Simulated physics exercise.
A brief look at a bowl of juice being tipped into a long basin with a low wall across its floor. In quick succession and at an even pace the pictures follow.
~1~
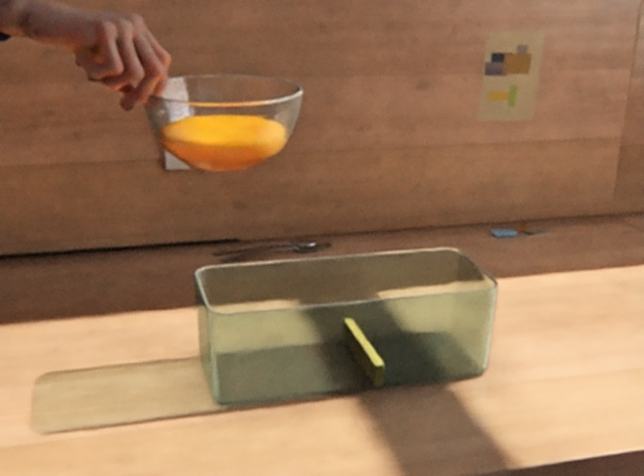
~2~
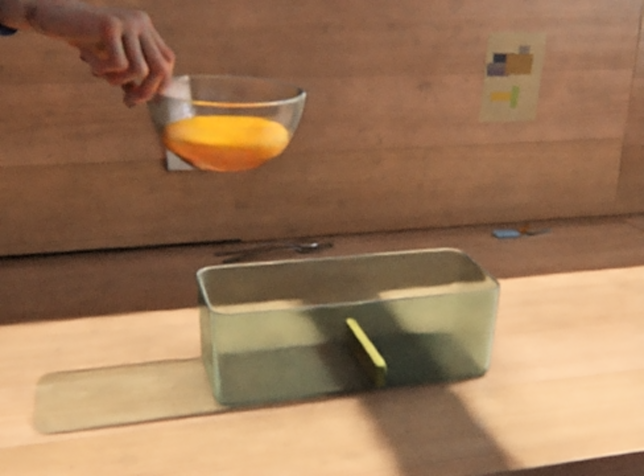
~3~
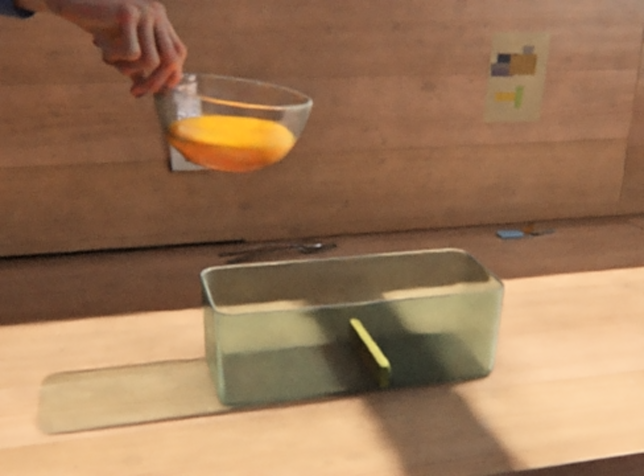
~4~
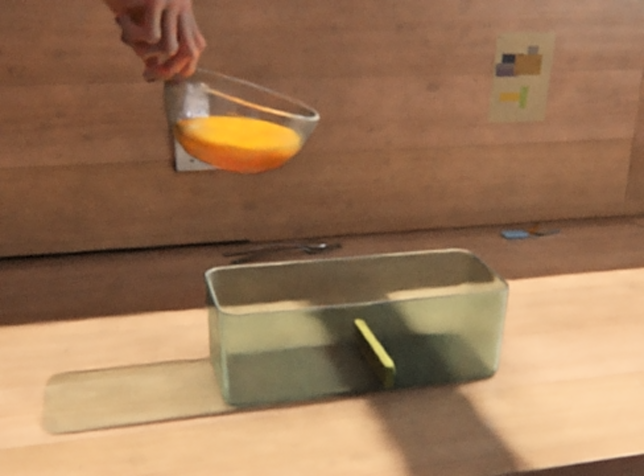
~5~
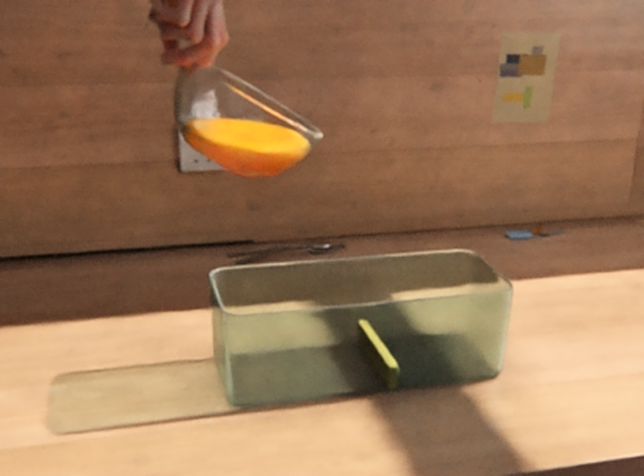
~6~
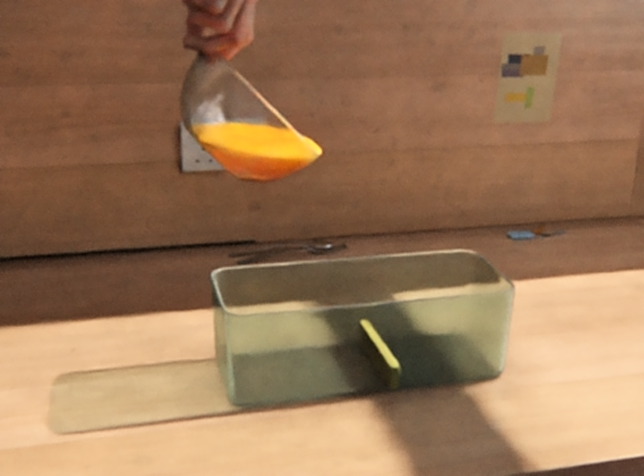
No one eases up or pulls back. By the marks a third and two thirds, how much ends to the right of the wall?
Most likely the amount right of the wall will not reach a third.
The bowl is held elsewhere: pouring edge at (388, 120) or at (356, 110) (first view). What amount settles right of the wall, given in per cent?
It works out to around 75 % and then around 60 %.
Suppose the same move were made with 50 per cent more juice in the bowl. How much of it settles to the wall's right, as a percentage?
Close to 30 per cent.
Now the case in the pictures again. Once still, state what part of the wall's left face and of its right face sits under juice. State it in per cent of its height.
About 50 per cent on the left and 10 per cent on the right.
A moment on, the bowl is tipped right over and 7 per cent is still to pour, 36 is left of the wall and 0 right of it.
Next, the bowl is tipped right over and 0 per cent is still to pour, 81 is left of the wall and 7 right of it.
Then the bowl is tipped right over and 1 per cent is still to pour, 77 is left of the wall and 16 right of it.
Later the bowl is tipped right over and 0 per cent is still to pour, 78 is left of the wall and 16 right of it.
Finally, 78 per cent lies left of the wall, 16 right of it and 5 outside.
